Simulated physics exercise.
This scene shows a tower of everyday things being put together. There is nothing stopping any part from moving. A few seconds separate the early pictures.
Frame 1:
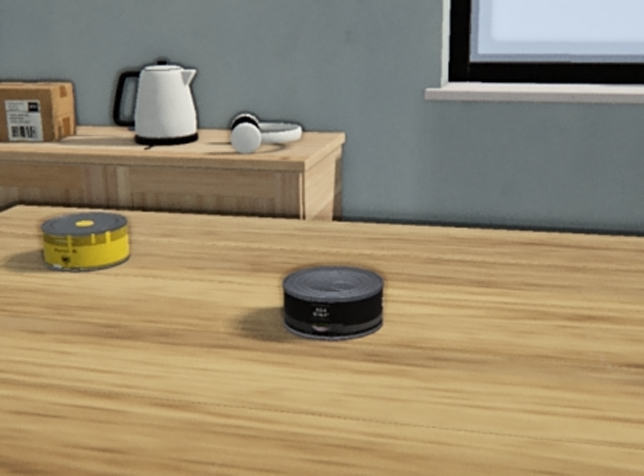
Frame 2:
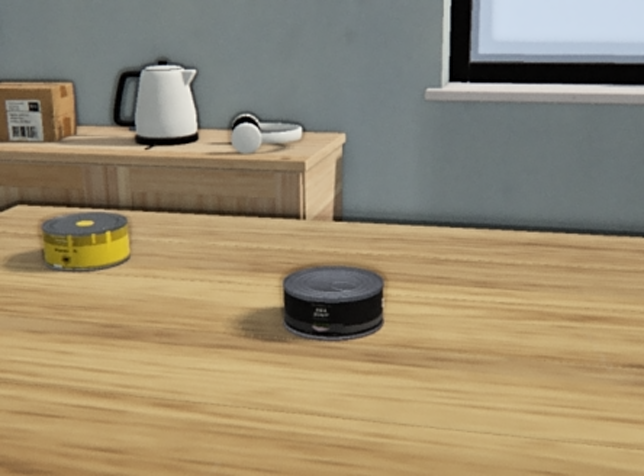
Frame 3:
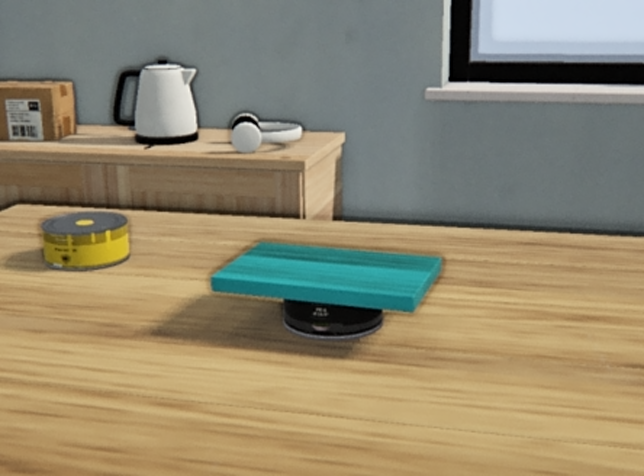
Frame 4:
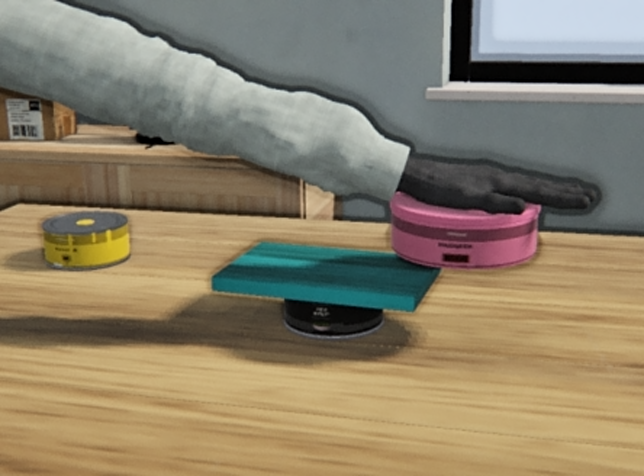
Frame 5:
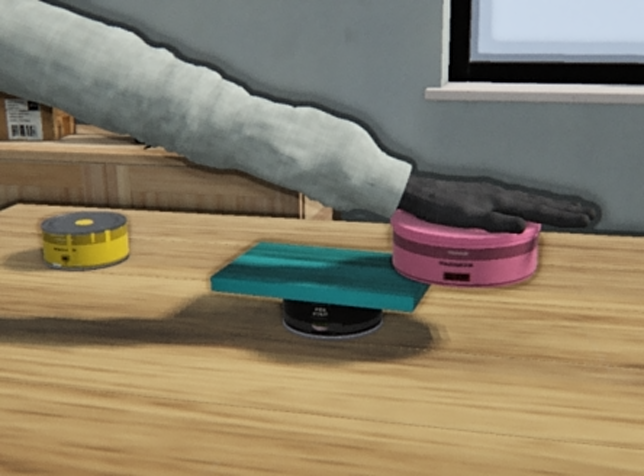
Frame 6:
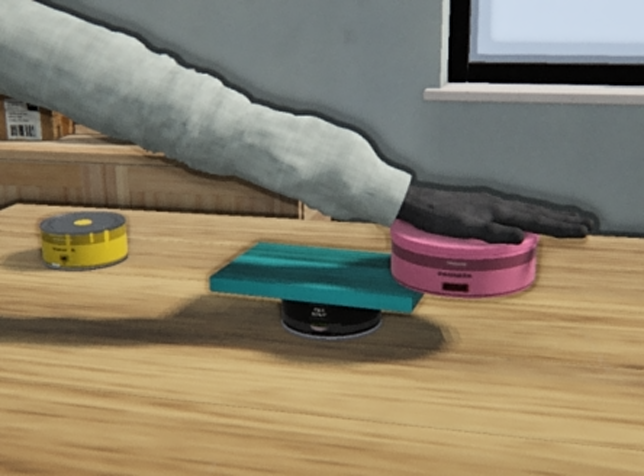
A turquoise board appeared on top of a dark tin on a wooden table, and then a gloved hand lowered a pink tub a little onto the board's right end and kept hold of it.
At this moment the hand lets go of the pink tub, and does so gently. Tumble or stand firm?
I reckon it doesn't sit tight.
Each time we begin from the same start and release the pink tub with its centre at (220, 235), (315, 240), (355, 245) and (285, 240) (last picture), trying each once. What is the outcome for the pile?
Outcomes in order: A collapse, no collapse, no collapse, no collapse.
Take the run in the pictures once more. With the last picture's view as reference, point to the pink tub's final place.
Somewhere around (474, 287) in the last picture.
Then, 0.20 s later than the last frame, pink tub tilted by 20° near (470, 272); turquoise board tilted by 8°.
Then, 0.30 s later than the last frame, pink tub now fallen; turquoise board tilted by 18°.
Then, 0.40 s later than the last frame, turquoise board tilted by 26°.
Then, 0.80 s later than the last frame, turquoise board tilted by 23°.
When it is over, fallen, pink tub; left askew, turquoise board; the other 2 as before. End places, in pixels of the last picture, pink tub near (474, 287). The pile gives way.
